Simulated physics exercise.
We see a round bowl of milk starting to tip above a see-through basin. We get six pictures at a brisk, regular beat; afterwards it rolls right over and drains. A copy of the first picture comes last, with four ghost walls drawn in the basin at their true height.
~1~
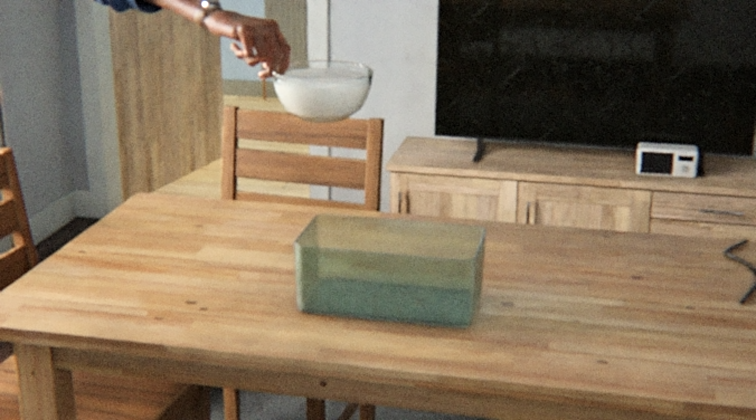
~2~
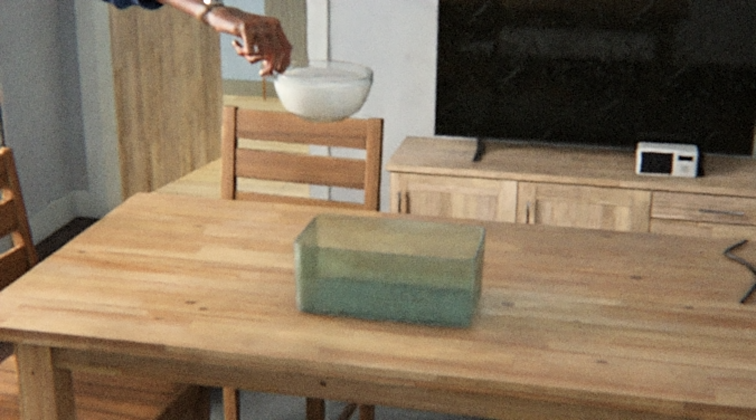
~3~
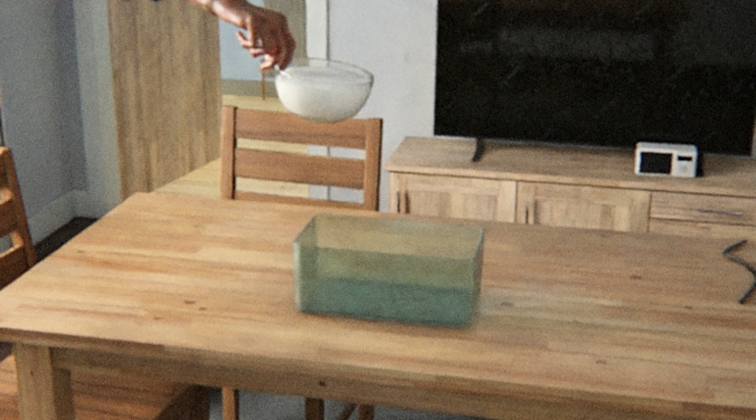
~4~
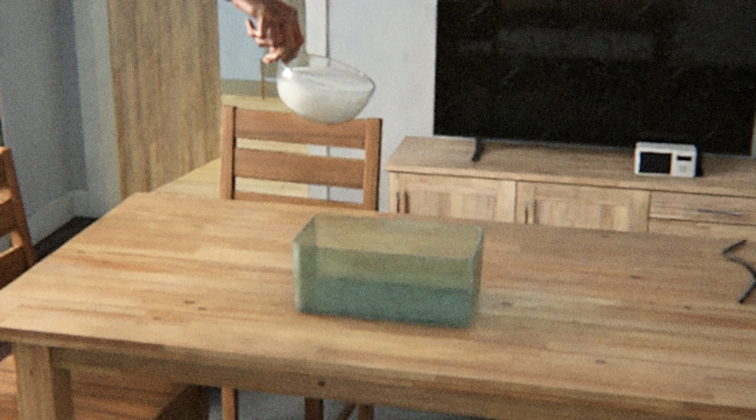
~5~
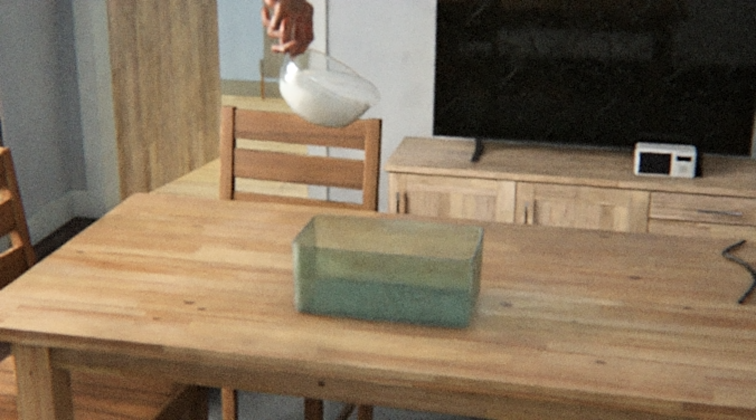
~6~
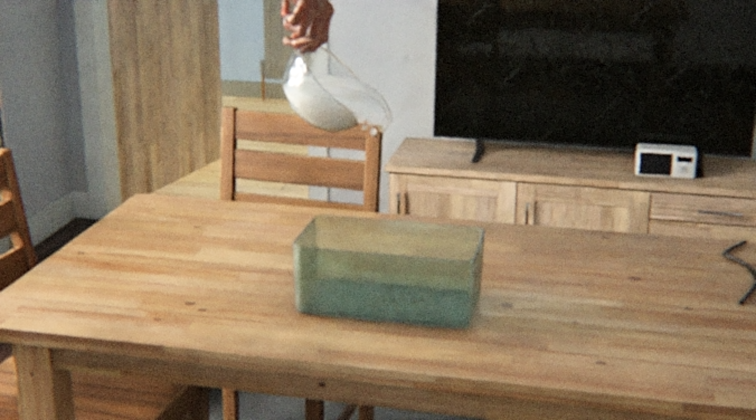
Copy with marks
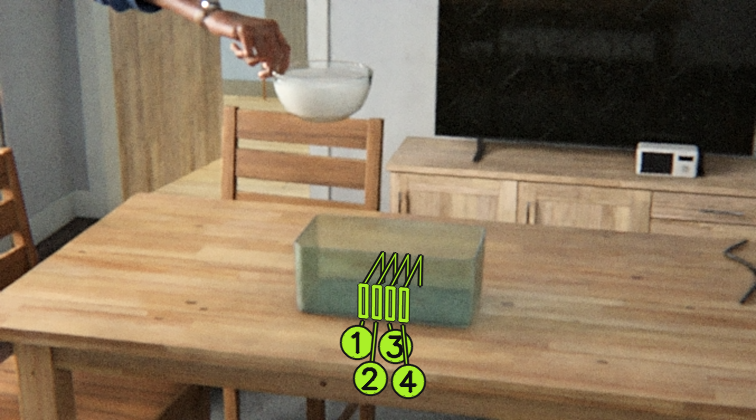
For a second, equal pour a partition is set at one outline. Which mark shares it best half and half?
4 is best.
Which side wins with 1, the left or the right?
The right side.
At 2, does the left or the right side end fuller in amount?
More ends on the right.
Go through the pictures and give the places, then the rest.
In the first picture, upright, lip at (370, 73); basin from (298, 309) to (472, 326); nothing has left yet.
In the second picture, tipped about 2°, lip at (370, 74); nothing has left yet.
In the third picture, tipped about 8°, lip at (371, 80); nothing has left yet.
In the fourth picture, tipped about 18°, lip at (373, 88); nothing has left yet.
In the fifth picture, tipped about 30°, lip at (373, 100); milk is over the lip, down to (373, 100).
In the sixth picture, tipped about 44°, lip at (371, 113); milk is over the lip, down to (377, 131).
In lime, 1 at (362, 321); 2 at (375, 322); 3 at (389, 324); 4 at (402, 325).
If 1 is chosen, about 10 % ends left of the wall and 87 % right of it; 3 % is lost outside.
If 2 is chosen, about 15 % ends left of the wall and 82 % right of it; 3 % is lost outside.
If 3 is chosen, about 30 % ends left of the wall and 66 % right of it; 4 % is lost outside.
If 4 is chosen, about 50 % ends left of the wall and 47 % right of it; 3 % is lost outside.
